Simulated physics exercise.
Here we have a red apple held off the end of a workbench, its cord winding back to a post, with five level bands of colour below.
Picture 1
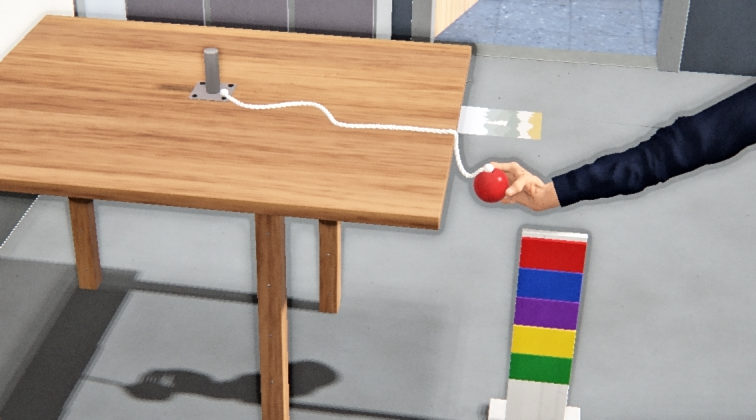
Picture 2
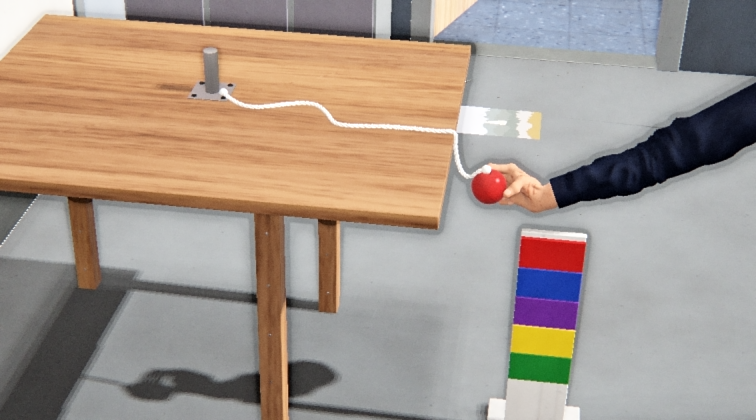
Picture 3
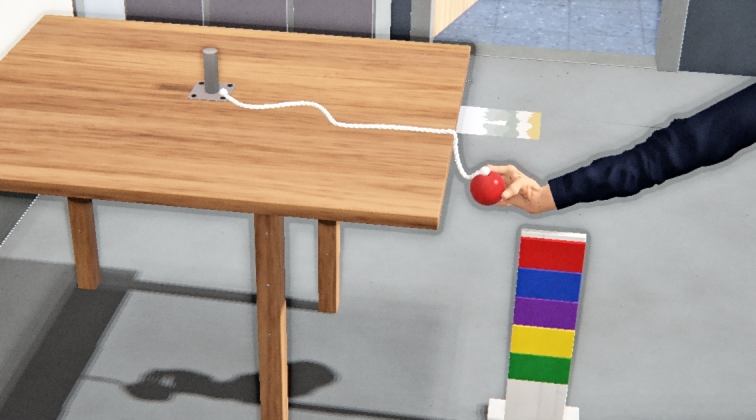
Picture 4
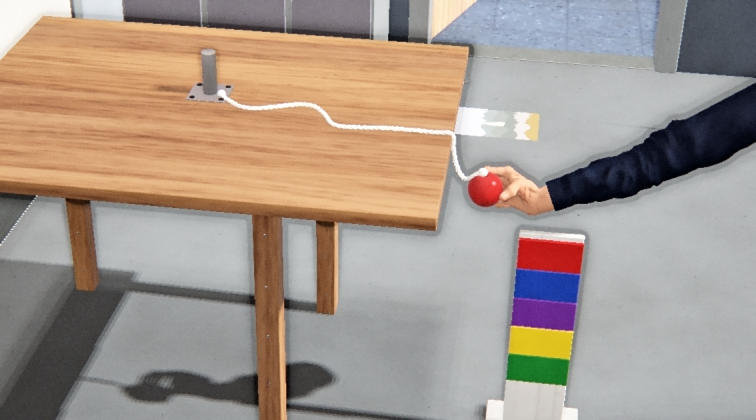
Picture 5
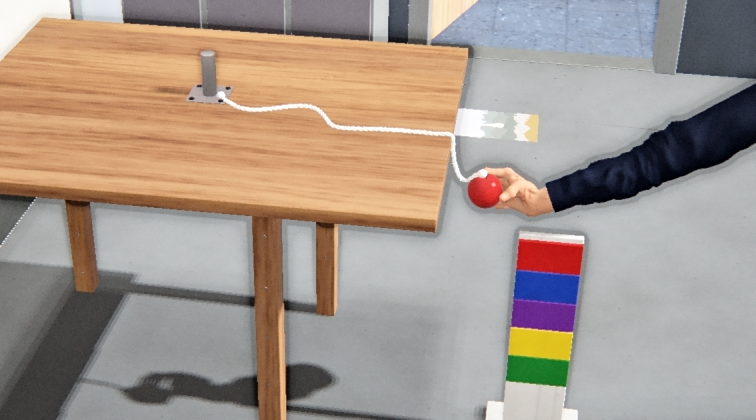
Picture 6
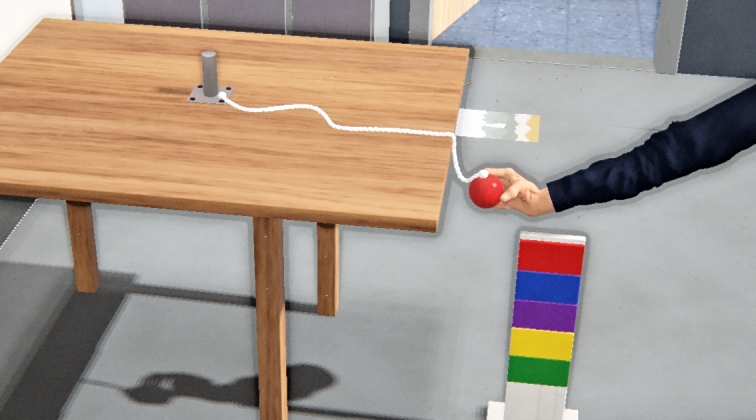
Beside a wooden table, a hand holds a corded red ball almost still above coloured bands.
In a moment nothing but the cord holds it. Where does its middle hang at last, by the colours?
Its middle rests at the red band.
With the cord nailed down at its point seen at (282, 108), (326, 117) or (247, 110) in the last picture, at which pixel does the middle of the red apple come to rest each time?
Try by try, around (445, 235), (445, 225) and (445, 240).
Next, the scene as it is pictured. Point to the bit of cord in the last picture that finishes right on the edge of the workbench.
The one at (421, 133).
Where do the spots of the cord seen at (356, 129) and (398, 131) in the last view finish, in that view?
The first at (391, 124), the second at (430, 130).
Soon after, apple near (466, 239); level with red.
Then, apple near (428, 234); level with red.
Further on, apple near (442, 242); level with red.
At rest, apple near (447, 243); level with red. The red one.
